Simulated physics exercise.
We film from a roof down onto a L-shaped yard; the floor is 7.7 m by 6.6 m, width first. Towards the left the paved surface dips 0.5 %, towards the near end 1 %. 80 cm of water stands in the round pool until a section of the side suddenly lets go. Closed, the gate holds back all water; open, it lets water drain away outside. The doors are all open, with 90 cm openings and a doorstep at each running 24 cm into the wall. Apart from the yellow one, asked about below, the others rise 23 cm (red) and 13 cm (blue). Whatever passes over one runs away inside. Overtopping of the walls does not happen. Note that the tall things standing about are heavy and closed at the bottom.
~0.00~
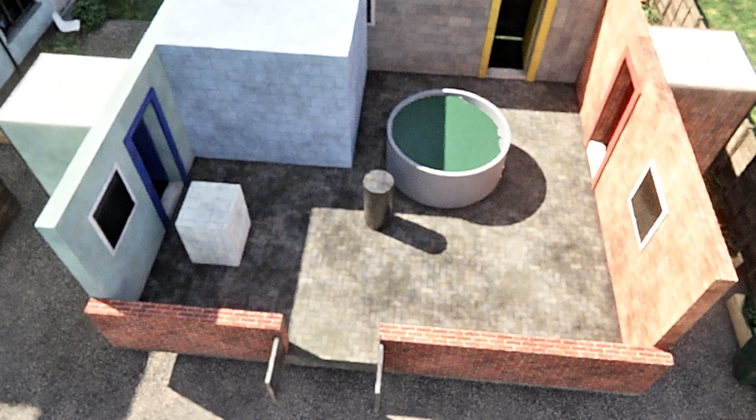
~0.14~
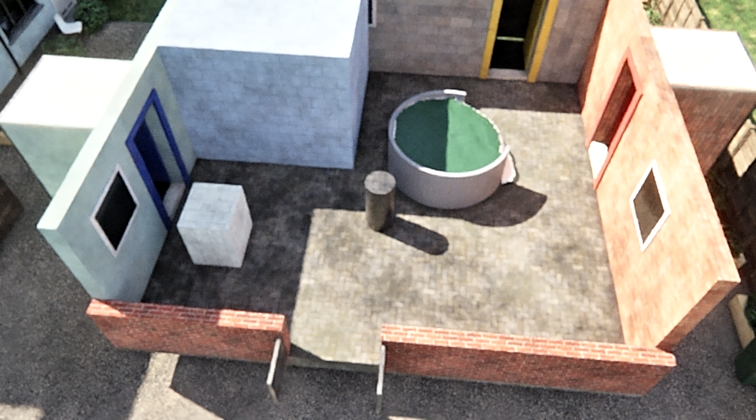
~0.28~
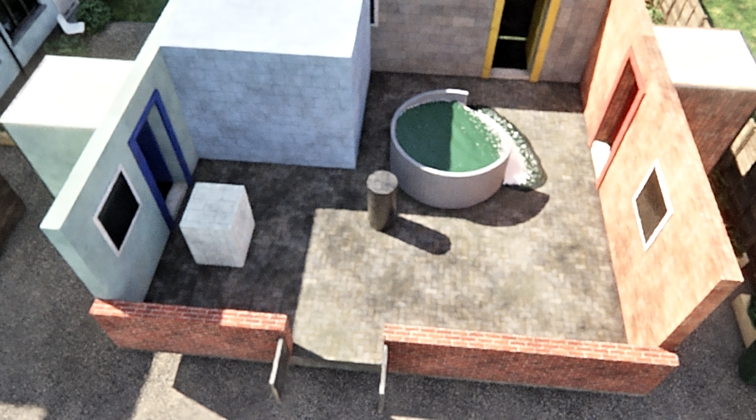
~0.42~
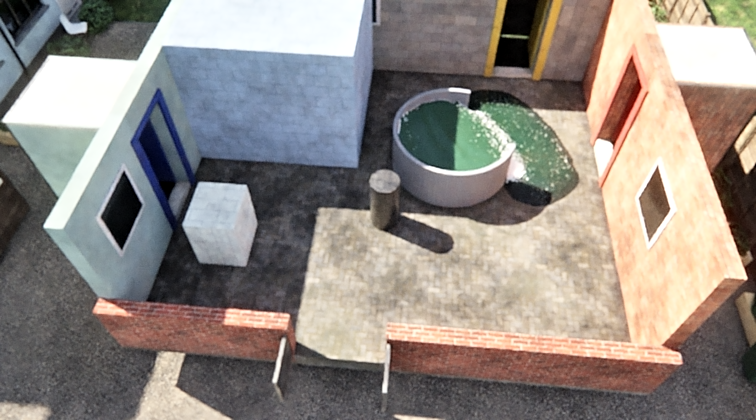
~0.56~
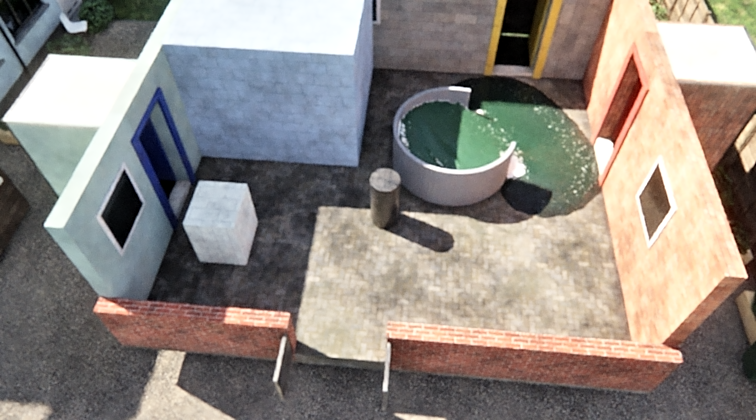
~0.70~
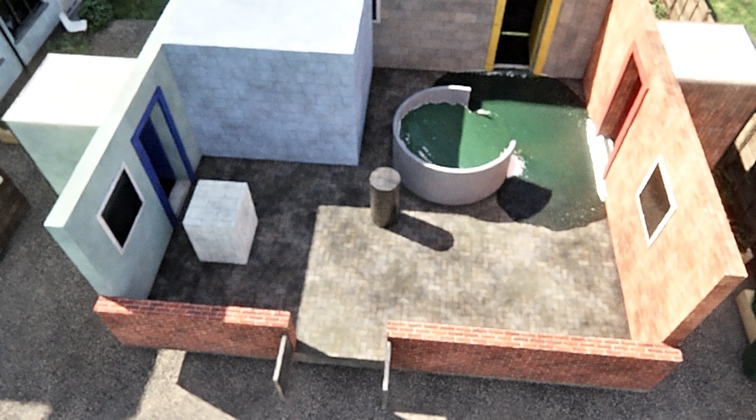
Green water burst out through the right side of a round pool in a walled yard and spread across the paving toward the red door, then back to the yellow door.
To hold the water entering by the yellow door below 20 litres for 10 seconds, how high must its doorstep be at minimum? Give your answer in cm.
It must be at least roughly 26 cm high.
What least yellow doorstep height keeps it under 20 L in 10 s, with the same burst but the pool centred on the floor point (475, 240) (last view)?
22 cm, give or take.
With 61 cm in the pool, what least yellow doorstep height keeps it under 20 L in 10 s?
Step height: Approx. 18 cm.
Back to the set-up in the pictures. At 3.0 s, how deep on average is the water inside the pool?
Averaged depth comes out at about 20 cm.
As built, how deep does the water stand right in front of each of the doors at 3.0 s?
The red door has 24 cm, the yellow door 20 cm and the blue door 0 cm.
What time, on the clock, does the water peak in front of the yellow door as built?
Crest at t of about 2.2 s.
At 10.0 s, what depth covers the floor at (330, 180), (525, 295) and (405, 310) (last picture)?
About 1, 8 and 5 cm respectively.
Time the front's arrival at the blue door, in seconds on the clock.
Blue 8.5 s.
After 1.4 s water covers 25 % of the floor, deepest (55 cm) near (577, 81); 17 cm at the yellow door, 43 litres in over its 8 cm doorstep.
After 3.0 s water covers 40 % of the floor, deepest (26 cm) near (532, 131); 20 cm at the yellow door, 208 litres in over its 8 cm doorstep.
After 10.0 s water covers 90 % of the floor, deepest (16 cm) near (139, 324); 5 cm at the yellow door, 282 litres in over its 8 cm doorstep.
At the yellow door as built, the water arrived by 0.7 s and peaked near 29 cm at 2.2 s.
With a doorstep of 22.5 cm, 38 litres would have come in within the 10 s; with 30.5 cm, 7 litres. So under 20 litres takes about 26 cm.
